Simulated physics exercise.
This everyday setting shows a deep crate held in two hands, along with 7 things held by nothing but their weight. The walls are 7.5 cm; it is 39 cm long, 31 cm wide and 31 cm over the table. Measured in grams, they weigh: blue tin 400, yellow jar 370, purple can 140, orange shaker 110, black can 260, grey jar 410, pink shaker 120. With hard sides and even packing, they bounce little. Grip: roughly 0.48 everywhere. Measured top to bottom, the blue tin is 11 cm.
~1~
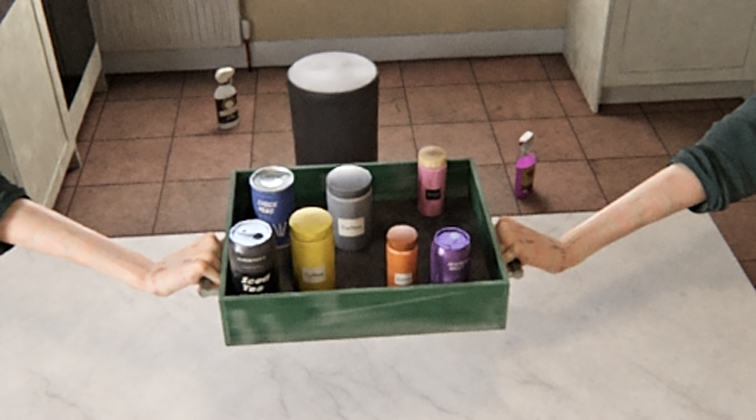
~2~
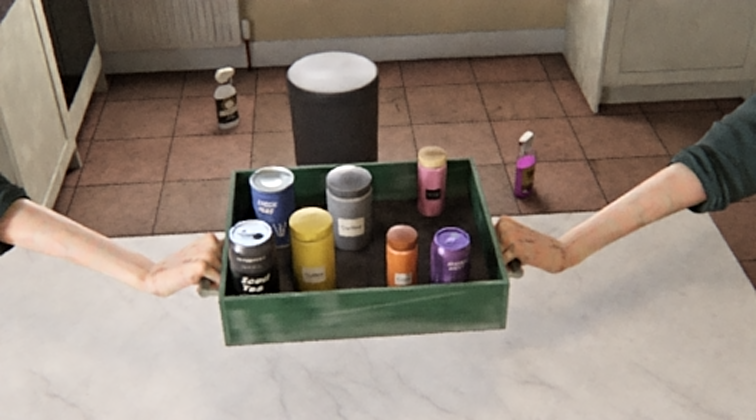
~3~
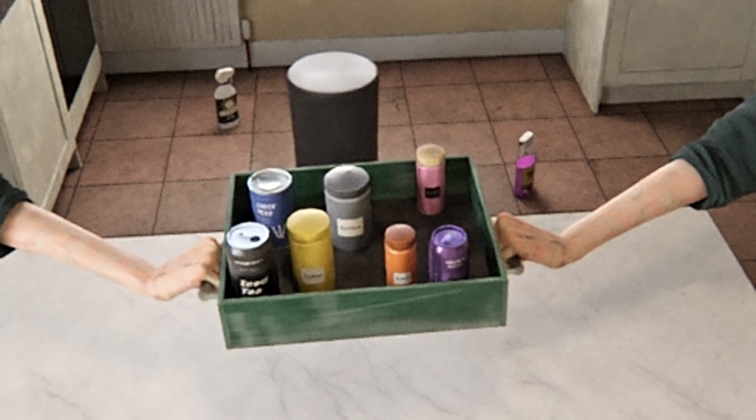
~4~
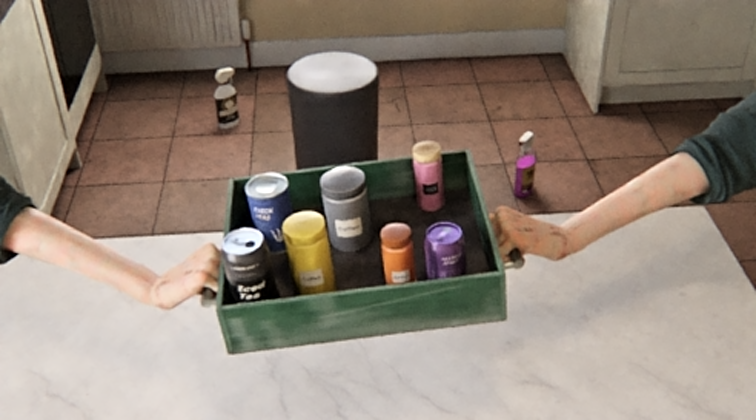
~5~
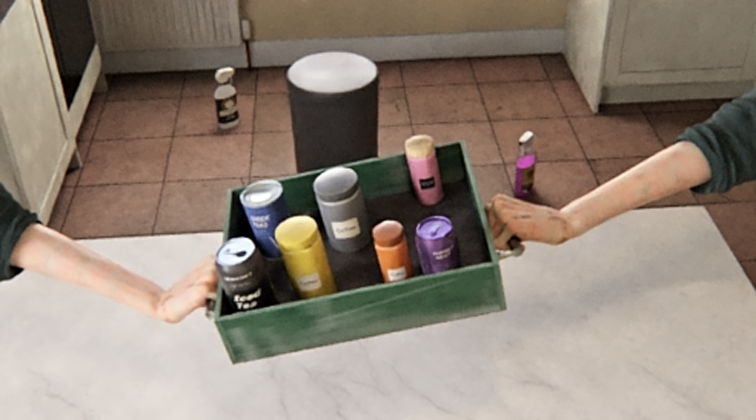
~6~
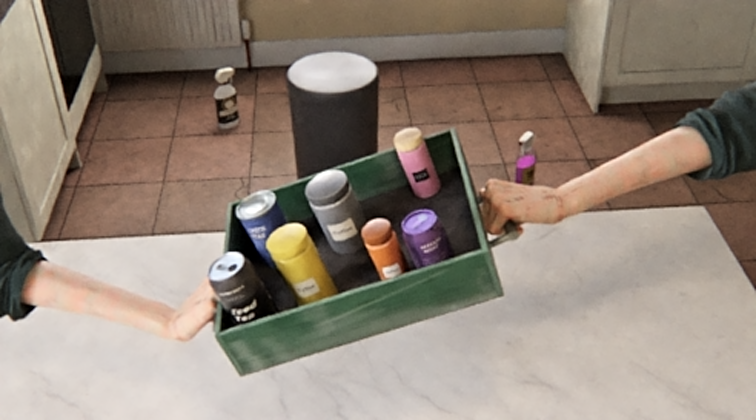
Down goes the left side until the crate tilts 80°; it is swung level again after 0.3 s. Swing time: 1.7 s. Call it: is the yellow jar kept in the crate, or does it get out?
Kept in the crate.
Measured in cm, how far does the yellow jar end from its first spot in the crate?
Net shift near 11 cm.
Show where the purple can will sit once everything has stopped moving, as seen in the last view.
Around (321, 285).
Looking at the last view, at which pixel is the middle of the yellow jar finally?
You'll find it at about (252, 234).
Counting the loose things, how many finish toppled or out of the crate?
My answer is 3.
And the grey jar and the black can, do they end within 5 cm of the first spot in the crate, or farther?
As for the grey jar, it winds up somewhere else, and the black can remains where it was.
Then, 0.40 s on from there, crate tipped 51°, left side down; yellow jar 5° off its base near (274, 319); orange shaker on its side; pink shaker 63° off its base.
Then, 0.50 s on from there, crate tipped 59°, left side down; yellow jar moved 10 cm near (275, 326); purple can 67° off its base; orange shaker on its side.
Then, 2.00 s on from there, crate tipped 61°, left side down; yellow jar moved 11 cm near (279, 318); orange shaker on its side; pink shaker on its side.
In the end, toppled in the crate, purple can, orange shaker and pink shaker; not toppled but over 5 cm from the start, yellow jar and grey jar; the other 2 under 5 cm from the start. In the last view, yellow jar near (252, 234).
